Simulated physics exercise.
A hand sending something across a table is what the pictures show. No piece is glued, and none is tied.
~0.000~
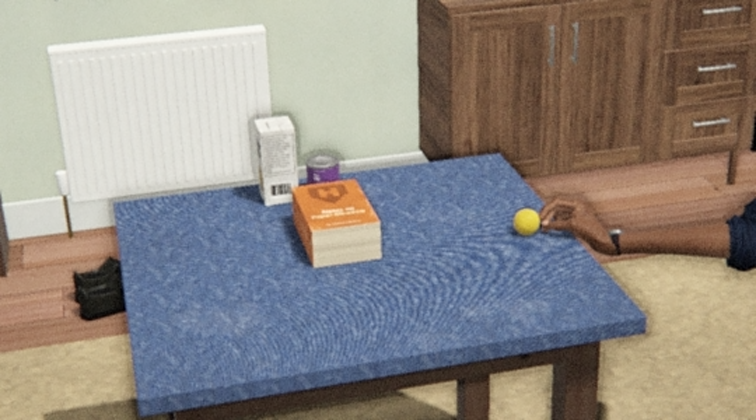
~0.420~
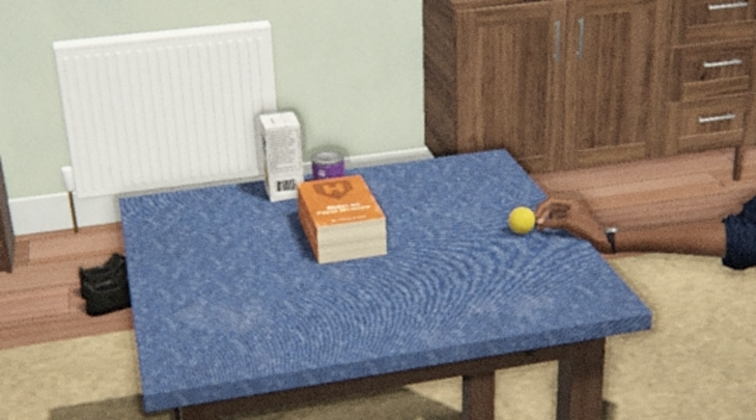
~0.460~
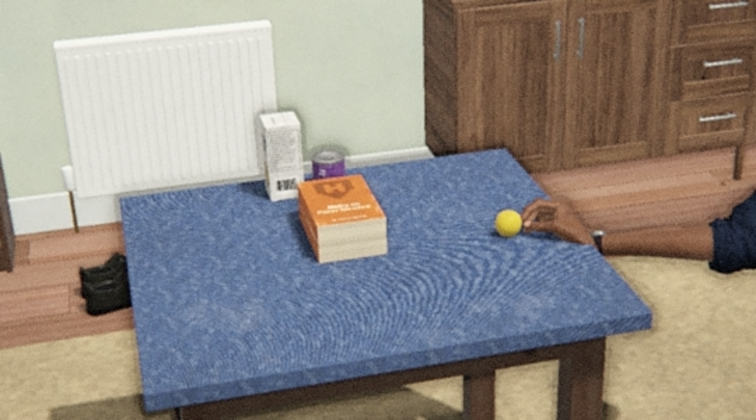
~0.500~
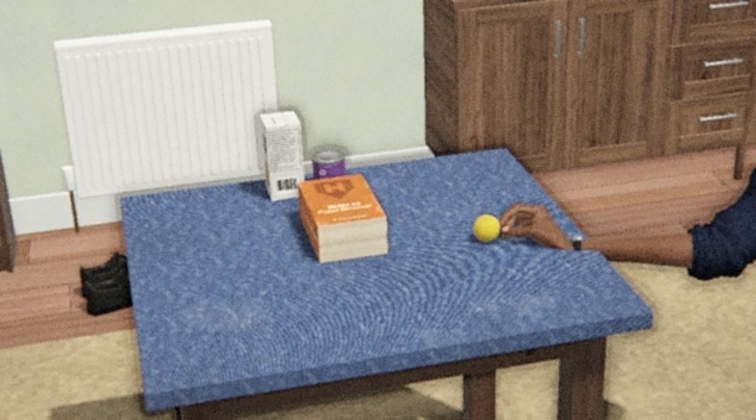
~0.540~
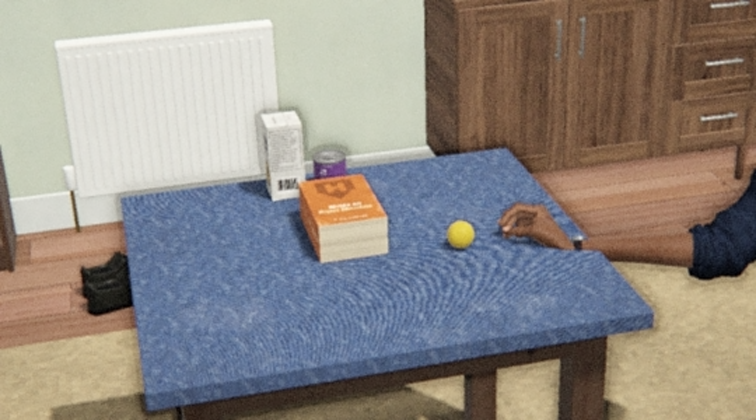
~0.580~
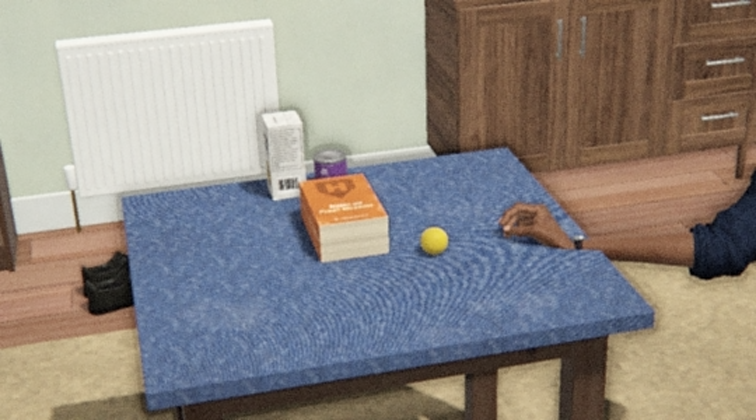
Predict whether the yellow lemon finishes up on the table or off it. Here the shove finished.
Off the table.
After 0.78 s, yellow lemon shifted well along near (294, 275).
After 0.98 s, yellow lemon shifted well along near (145, 312).
After 1.28 s, yellow lemon now off the table.
After 1.48 s, things are still on the move.
In the end (1.6 s), off the table, yellow lemon.
